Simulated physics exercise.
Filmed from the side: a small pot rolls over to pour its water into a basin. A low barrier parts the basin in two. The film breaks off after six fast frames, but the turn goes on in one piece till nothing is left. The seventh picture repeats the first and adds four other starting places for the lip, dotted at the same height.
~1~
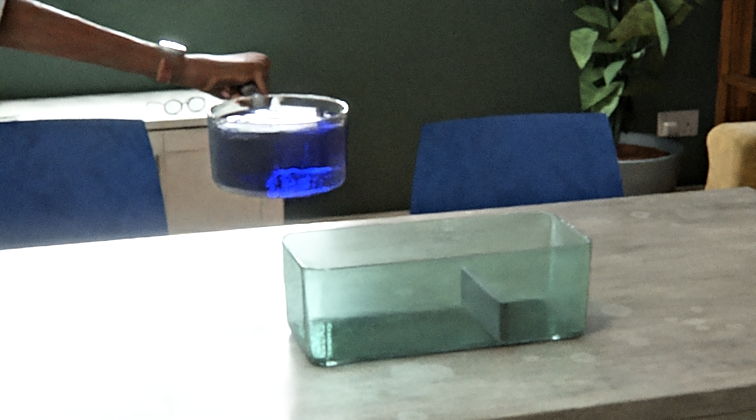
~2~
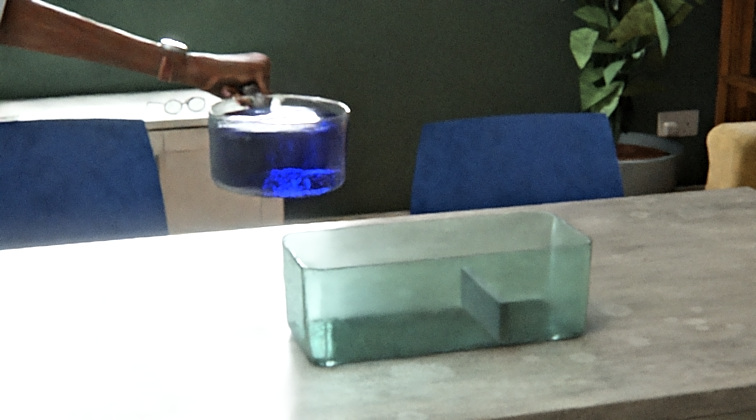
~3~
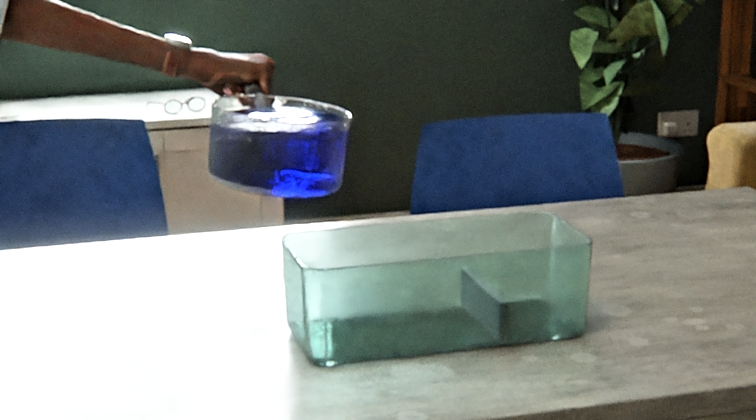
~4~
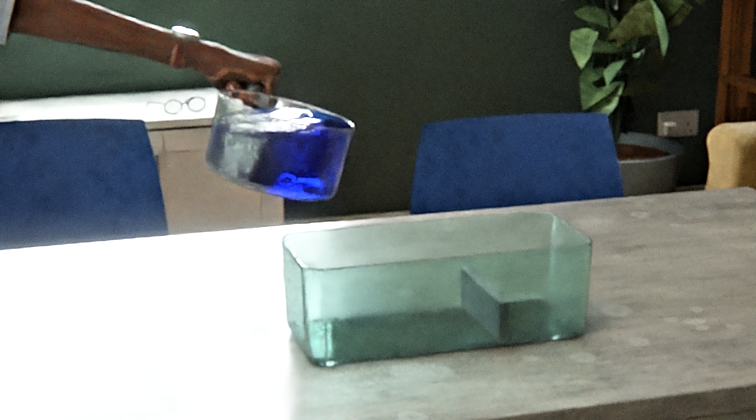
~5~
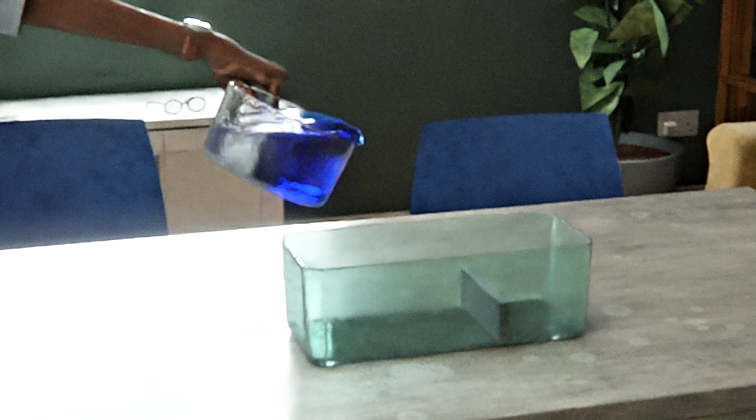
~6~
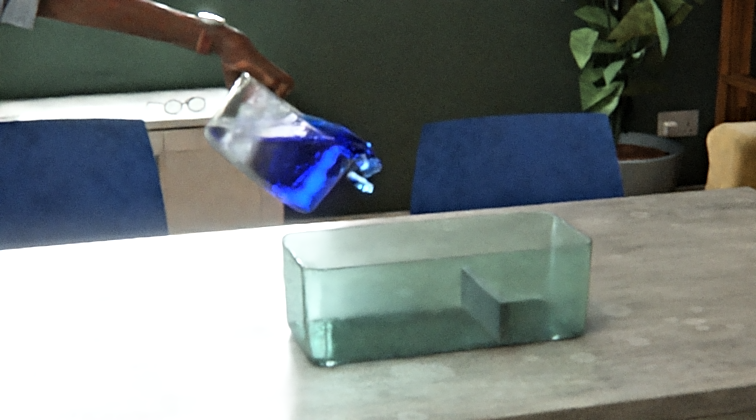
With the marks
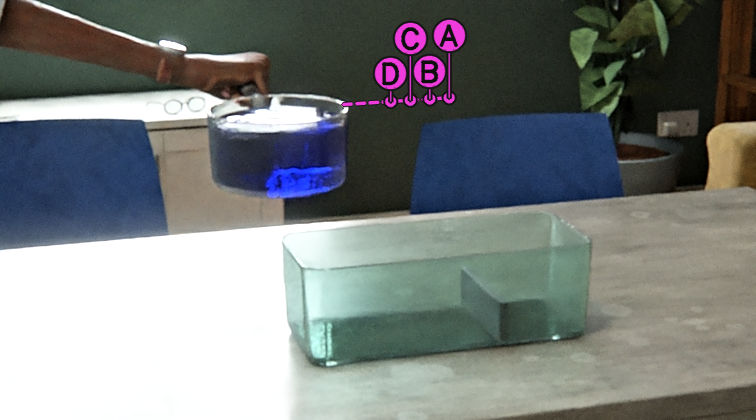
The video shows a hand holding a clear pot of blue water above and to the left of a greenish, transparent basin with a low divider, then tilting the pot rightward until water comes over its lip.
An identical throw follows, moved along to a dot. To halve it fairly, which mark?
Choose A.
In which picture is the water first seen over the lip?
In picture 5.
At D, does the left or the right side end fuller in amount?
More ends on the left.
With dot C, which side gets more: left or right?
The left one.
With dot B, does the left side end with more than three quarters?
No, it does not.
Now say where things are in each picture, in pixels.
Upright, lip at (343, 104); basin from (306, 364) to (584, 333); top of the wall at (484, 283); nothing has left yet.
Upright, lip at (344, 106); nothing has left yet.
Tipped about 7°, lip at (347, 112); nothing has left yet.
Tipped about 16°, lip at (350, 123); nothing has left yet.
Tipped about 27°, lip at (352, 137); water is over the lip, down to (358, 140).
Tipped about 40°, lip at (351, 153); water is over the lip, down to (364, 187).
On the marked copy, A at (449, 97); B at (429, 99); C at (410, 100); D at (390, 101).
If A is chosen, about 51 % ends left of the wall and 45 % right of it; 4 % is lost outside.
If B is chosen, about 65 % ends left of the wall and 32 % right of it; 3 % is lost outside.
If C is chosen, about 75 % ends left of the wall and 16 % right of it; 9 % is lost outside.
If D is chosen, about 86 % ends left of the wall and 12 % right of it.
